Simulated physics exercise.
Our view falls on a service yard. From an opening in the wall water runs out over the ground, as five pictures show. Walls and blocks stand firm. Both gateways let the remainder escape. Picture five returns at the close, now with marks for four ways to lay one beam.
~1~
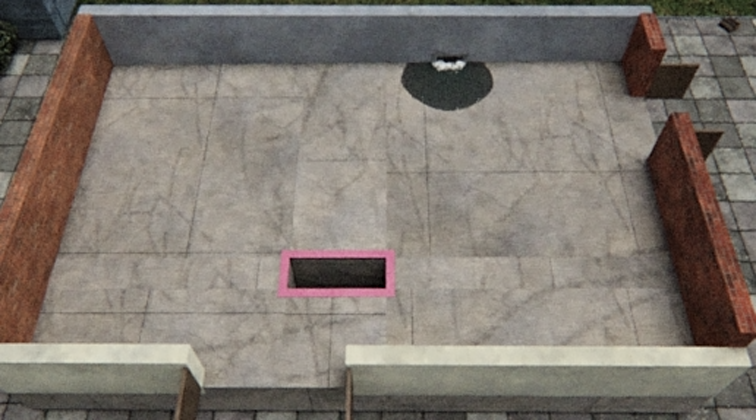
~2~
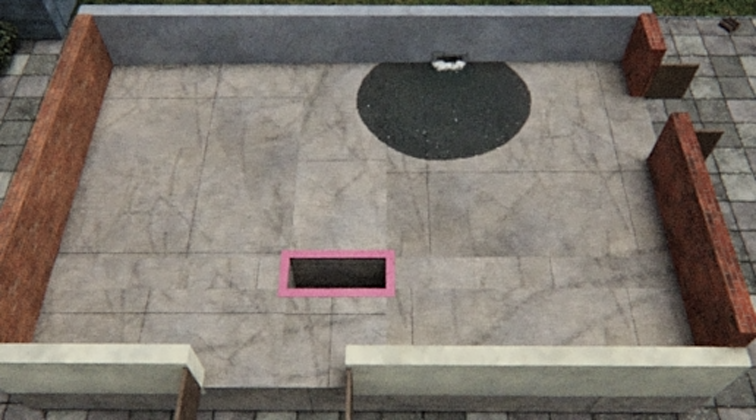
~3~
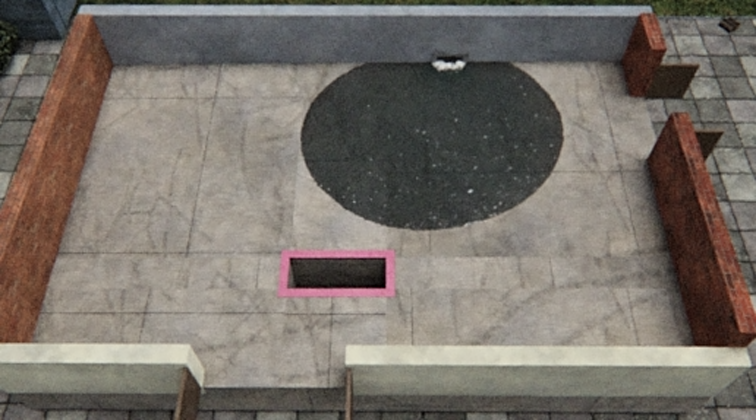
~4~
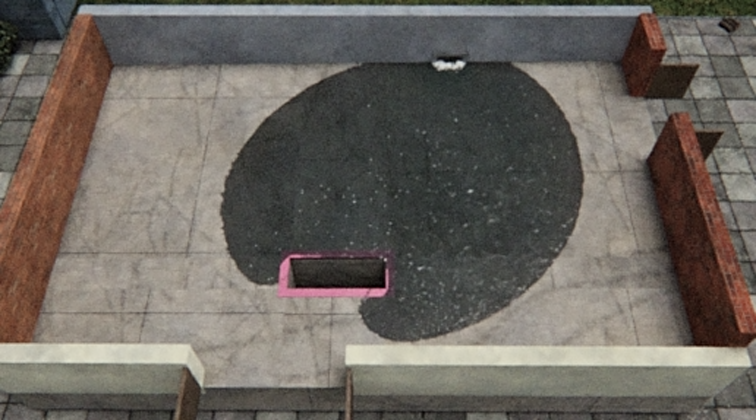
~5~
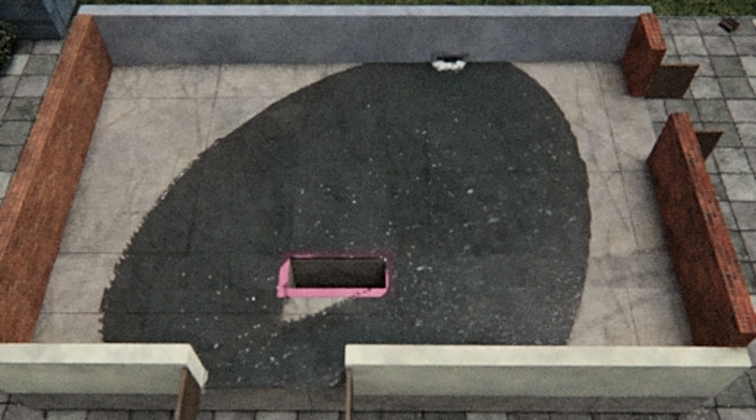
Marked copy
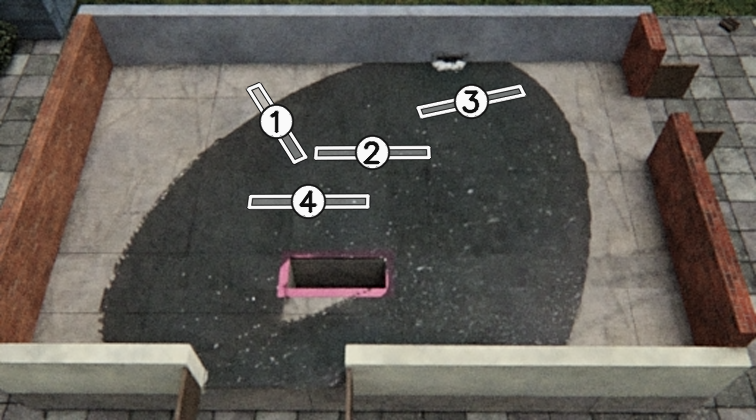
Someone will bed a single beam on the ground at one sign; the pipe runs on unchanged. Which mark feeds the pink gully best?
Go for 1.
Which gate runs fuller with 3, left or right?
The left gate.
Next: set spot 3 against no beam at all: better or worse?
It is worse.
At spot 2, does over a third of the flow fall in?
No.
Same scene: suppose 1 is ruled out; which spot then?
4 it is.
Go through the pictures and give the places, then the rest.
In the first frame, outfall at (450, 58); pink gully at (337, 273); open gate at (277, 370); open gate at (638, 127); front seen at (422, 99), 3 % of the ground wet; pink gully still dry.
In the second frame, front seen at (402, 147), 10 % of the ground wet; pink gully still dry.
In the third frame, front seen at (379, 217), 23 % of the ground wet; pink gully still dry.
In the fourth frame, front seen at (260, 278), 40 % of the ground wet; pink gully taking water.
In the fifth frame, front seen at (113, 318), 57 % of the ground wet; pink gully taking water.
On the marked copy, 1 from (253, 87) to (299, 159); 2 from (316, 153) to (428, 152); 3 from (419, 112) to (522, 90); 4 from (249, 201) to (367, 201).
With 1, about 40 % of the stream goes into the pink gully, about 53 % out by the gates.
With 2, about 18 % of the stream goes into the pink gully, about 81 % out by the gates.
With 3, about 13 % of the stream goes into the pink gully, about 85 % out by the gates.
With 4, about 27 % of the stream goes into the pink gully, about 69 % out by the gates.
